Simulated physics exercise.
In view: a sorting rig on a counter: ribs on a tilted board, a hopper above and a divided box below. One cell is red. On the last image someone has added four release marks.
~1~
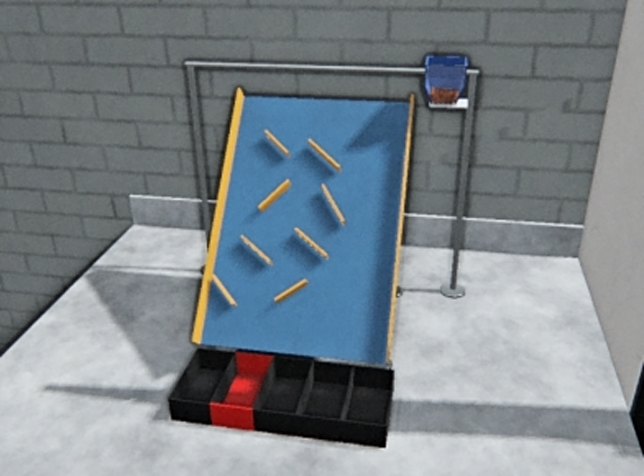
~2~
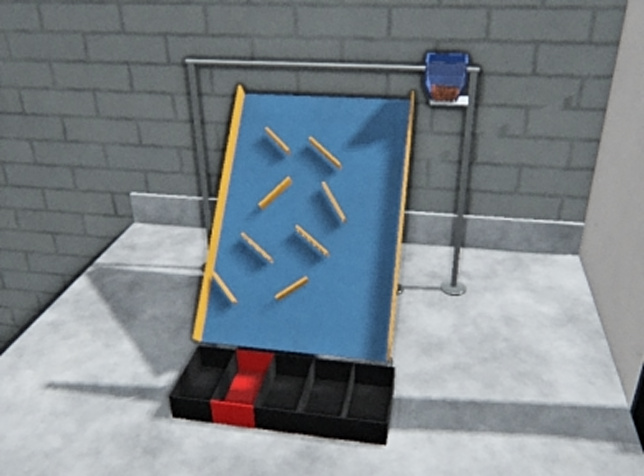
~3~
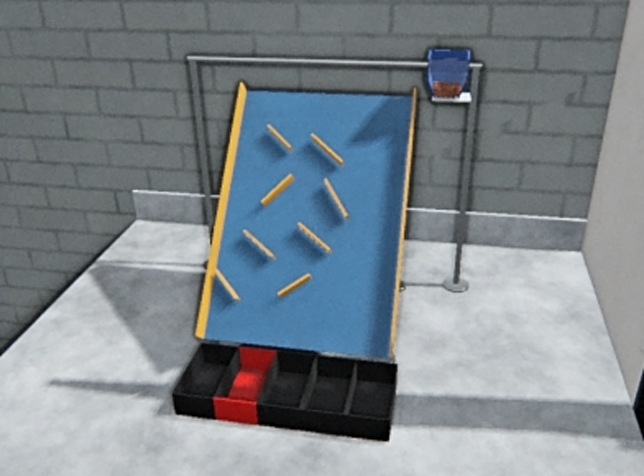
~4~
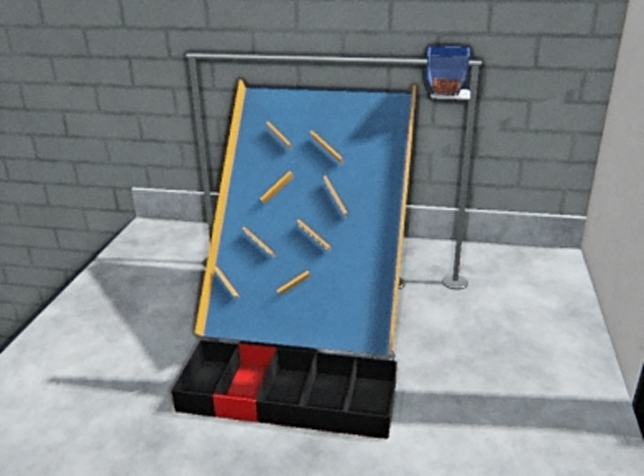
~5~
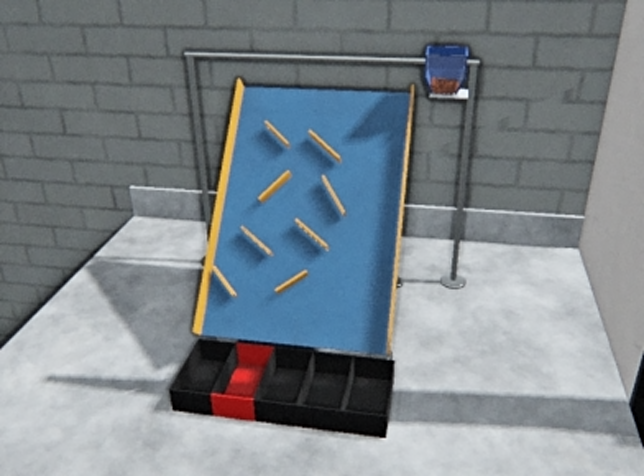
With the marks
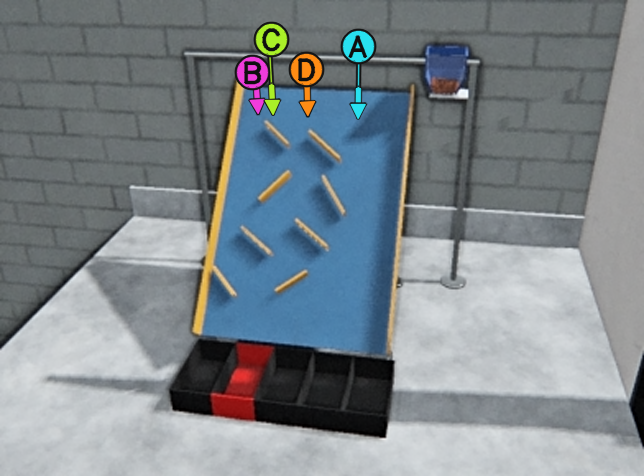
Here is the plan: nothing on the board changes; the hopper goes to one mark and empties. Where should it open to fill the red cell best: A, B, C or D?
Best: B.
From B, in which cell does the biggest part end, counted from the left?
It is the second one.
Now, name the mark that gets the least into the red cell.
It is A.
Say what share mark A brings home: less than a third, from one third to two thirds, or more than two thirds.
Less than a third.
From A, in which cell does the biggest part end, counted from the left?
The fifth.
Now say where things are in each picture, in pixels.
In the first picture, hopper at (444, 97), clay pellets, door shut.
In the second picture, ribs (266, 128) to (288, 150), (310, 137) to (340, 164), (259, 205) to (289, 178).
In the third picture, ribs (325, 179) to (346, 216), (244, 230) to (272, 256), (298, 223) to (329, 250).
In the fourth picture, ribs (214, 267) to (235, 296), (277, 292) to (308, 272).
In the fifth picture, red cell at (233, 406), number 2 of 5 from the left.
On the marked copy, mark A meets the board at (358, 113); mark B meets the board at (257, 108); mark C meets the board at (272, 109); mark D meets the board at (307, 110).
For mark A, none in the red cell, most in other cells, a small part outside the box.
For mark B, about two thirds in the red cell, about a third in other cells, a stray few held on the board.
For mark C, about a quarter in the red cell, about two thirds in other cells, a small part held on the board.
For mark D, about a quarter in the red cell, most in other cells.
